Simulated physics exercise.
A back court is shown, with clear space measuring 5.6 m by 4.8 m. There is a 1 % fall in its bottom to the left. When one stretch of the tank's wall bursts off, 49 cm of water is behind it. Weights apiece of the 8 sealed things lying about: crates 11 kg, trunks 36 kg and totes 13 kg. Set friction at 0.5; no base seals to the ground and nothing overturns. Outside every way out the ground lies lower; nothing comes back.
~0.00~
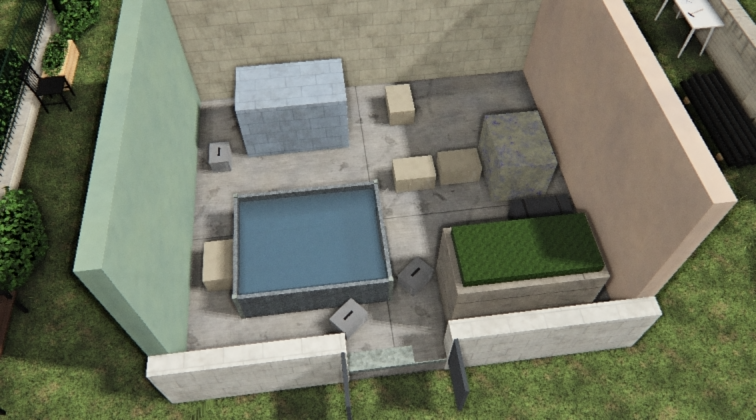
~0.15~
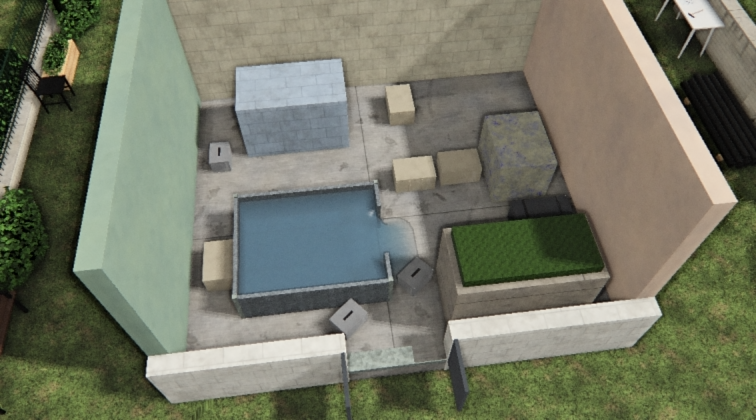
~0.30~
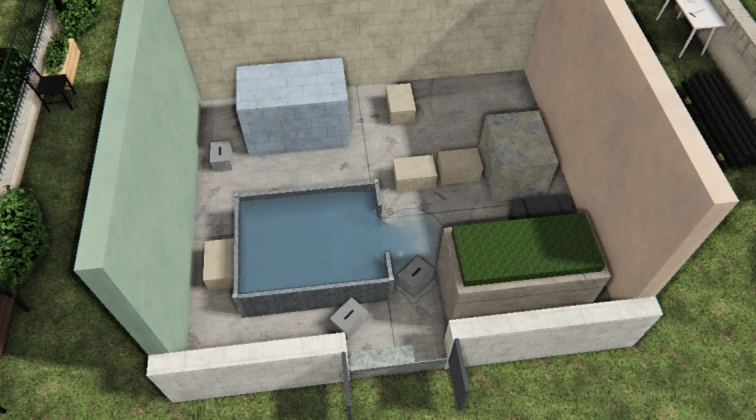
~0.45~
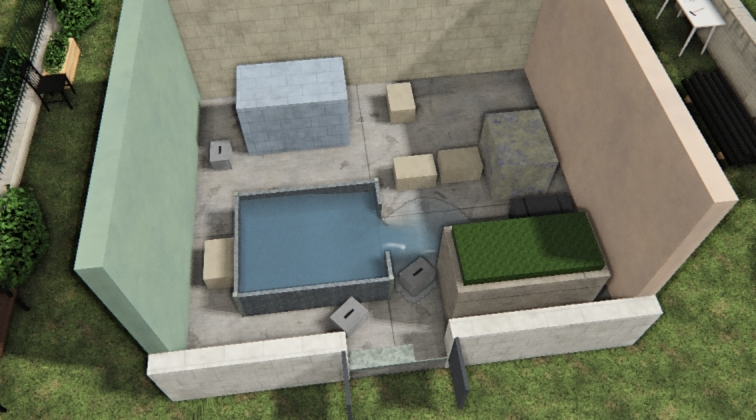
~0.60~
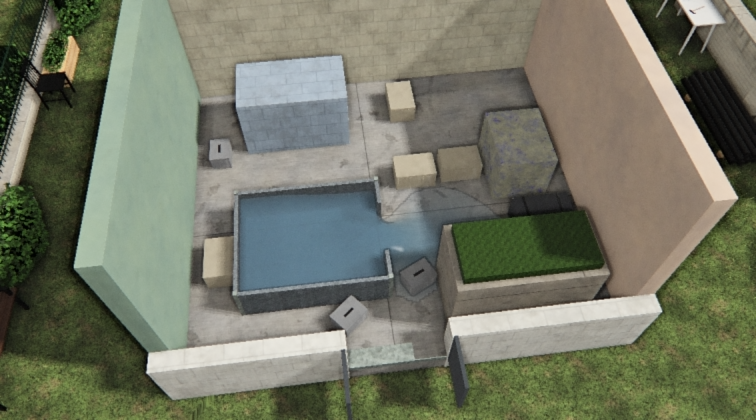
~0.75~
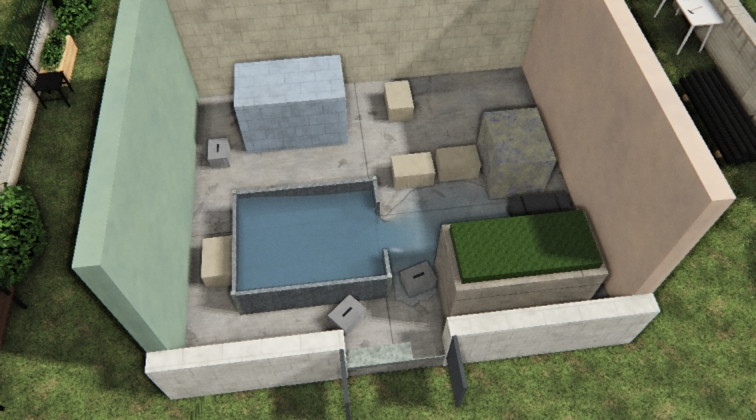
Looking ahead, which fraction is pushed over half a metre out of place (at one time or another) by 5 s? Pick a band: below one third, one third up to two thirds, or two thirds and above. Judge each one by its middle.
The share is below one third.
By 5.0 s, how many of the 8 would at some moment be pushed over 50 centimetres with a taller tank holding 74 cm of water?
Under that setup the answer is 3.
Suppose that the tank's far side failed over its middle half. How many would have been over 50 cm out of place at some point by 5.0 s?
So the tally would be 5.
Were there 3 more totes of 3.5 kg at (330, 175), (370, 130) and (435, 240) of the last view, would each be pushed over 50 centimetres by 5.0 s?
Each in turn ends up within the limit, within the limit, beyond the limit.
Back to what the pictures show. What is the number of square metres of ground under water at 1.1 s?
Some 6.5 m2 of it.
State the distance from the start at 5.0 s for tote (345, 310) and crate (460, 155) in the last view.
0 cm and 100 cm.
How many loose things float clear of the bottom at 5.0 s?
At that moment it comes to 1.
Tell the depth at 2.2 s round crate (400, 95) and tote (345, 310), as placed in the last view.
First about 0 cm, second about 0 cm.
After 1.1 s 0 of 8 are over 50 cm from their spots; 0 afloat.
After 2.2 s 2 of 8 are over 50 cm from their spots; 1 afloat.
After 3.5 s 2 of 8 are over 50 cm from their spots; 1 afloat.
After 5.0 s 2 of 8 are over 50 cm from their spots, and 2 have been at some point; 1 afloat.
